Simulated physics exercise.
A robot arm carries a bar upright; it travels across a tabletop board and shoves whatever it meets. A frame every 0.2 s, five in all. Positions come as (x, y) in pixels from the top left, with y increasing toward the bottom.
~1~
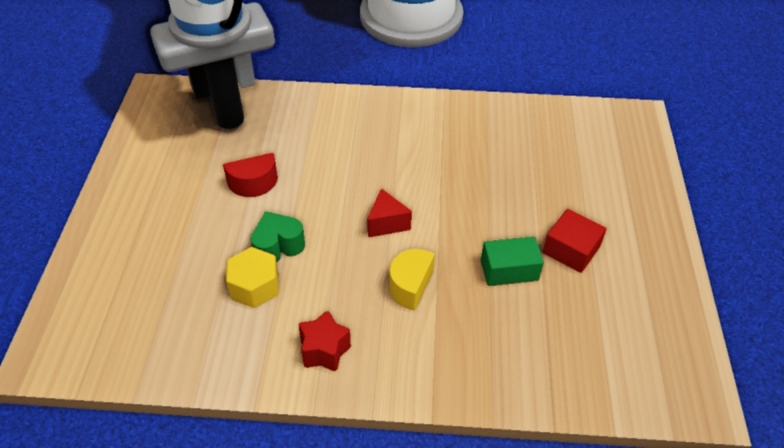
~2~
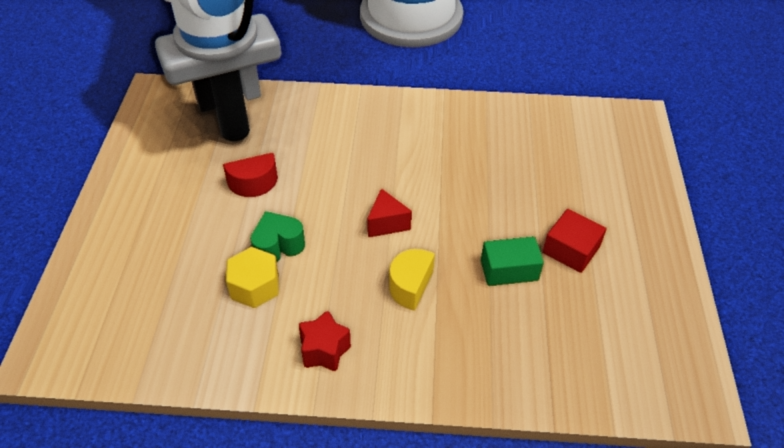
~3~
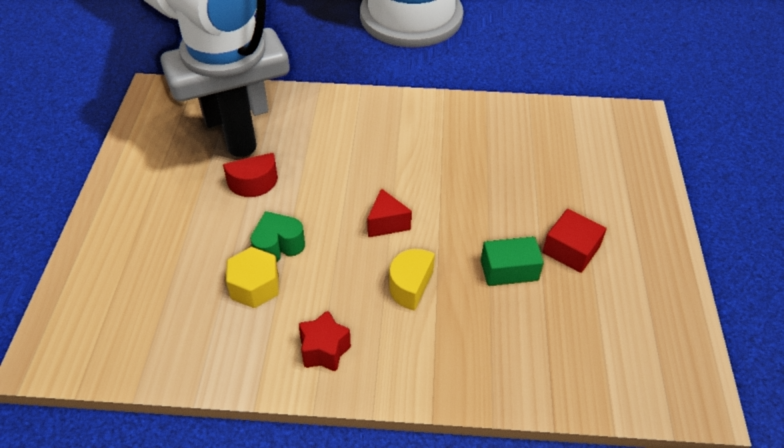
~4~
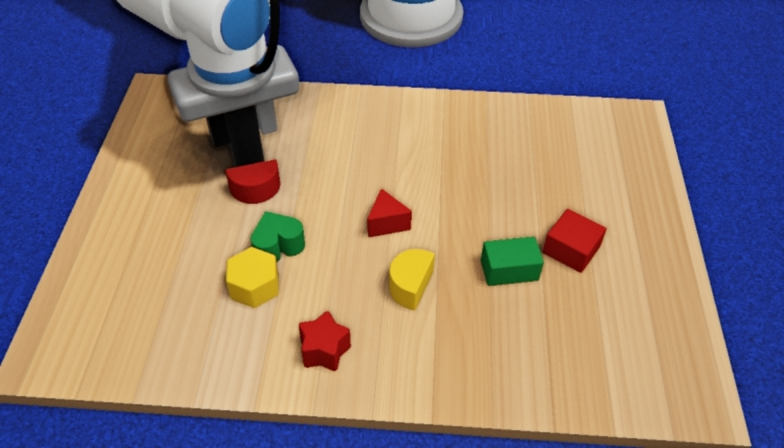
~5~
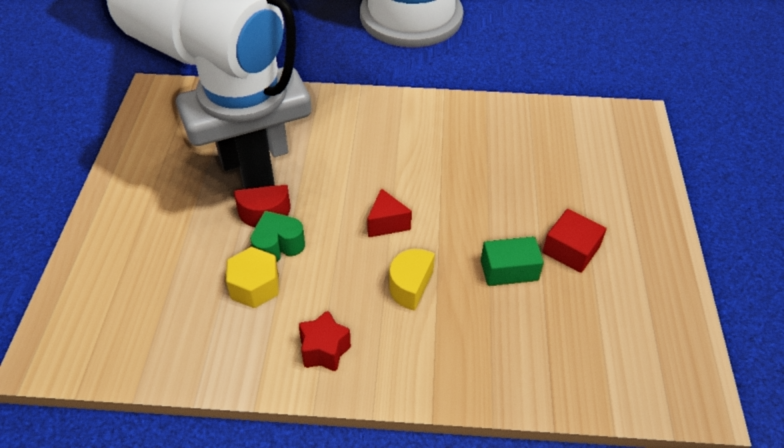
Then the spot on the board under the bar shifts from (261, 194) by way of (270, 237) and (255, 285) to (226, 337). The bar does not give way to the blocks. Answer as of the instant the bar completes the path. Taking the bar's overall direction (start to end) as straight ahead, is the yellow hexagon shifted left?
No - that is not the case.
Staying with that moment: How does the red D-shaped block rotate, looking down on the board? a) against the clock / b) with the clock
The one that fits is a, against the clock.
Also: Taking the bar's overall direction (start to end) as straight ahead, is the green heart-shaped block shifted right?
Final answer: No.
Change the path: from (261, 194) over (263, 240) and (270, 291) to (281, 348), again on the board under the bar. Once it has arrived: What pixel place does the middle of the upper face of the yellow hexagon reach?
The middle of its upper face should be somewhere near (231, 332).
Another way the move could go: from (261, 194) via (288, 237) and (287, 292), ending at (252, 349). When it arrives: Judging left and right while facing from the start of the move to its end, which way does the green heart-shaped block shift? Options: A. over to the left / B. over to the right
Option A.
What follows on the original path. One third of the way, bar (269, 231); yellow hexagon (249, 281), turned 25° clockwise; red D-shaped block (289, 234), turned 50° anticlockwise; green heart-shaped block (302, 264), turned 40° clockwise.
Two thirds of the way, bar (254, 280); yellow hexagon (237, 304), turned 25° clockwise; red D-shaped block (295, 244), turned 65° anticlockwise; green heart-shaped block (313, 275), turned 45° clockwise.
At the end, bar (225, 331); yellow hexagon (212, 361), turned 15° clockwise; red D-shaped block (295, 244), turned 65° anticlockwise; green heart-shaped block (313, 275), turned 45° clockwise; red star block in place.
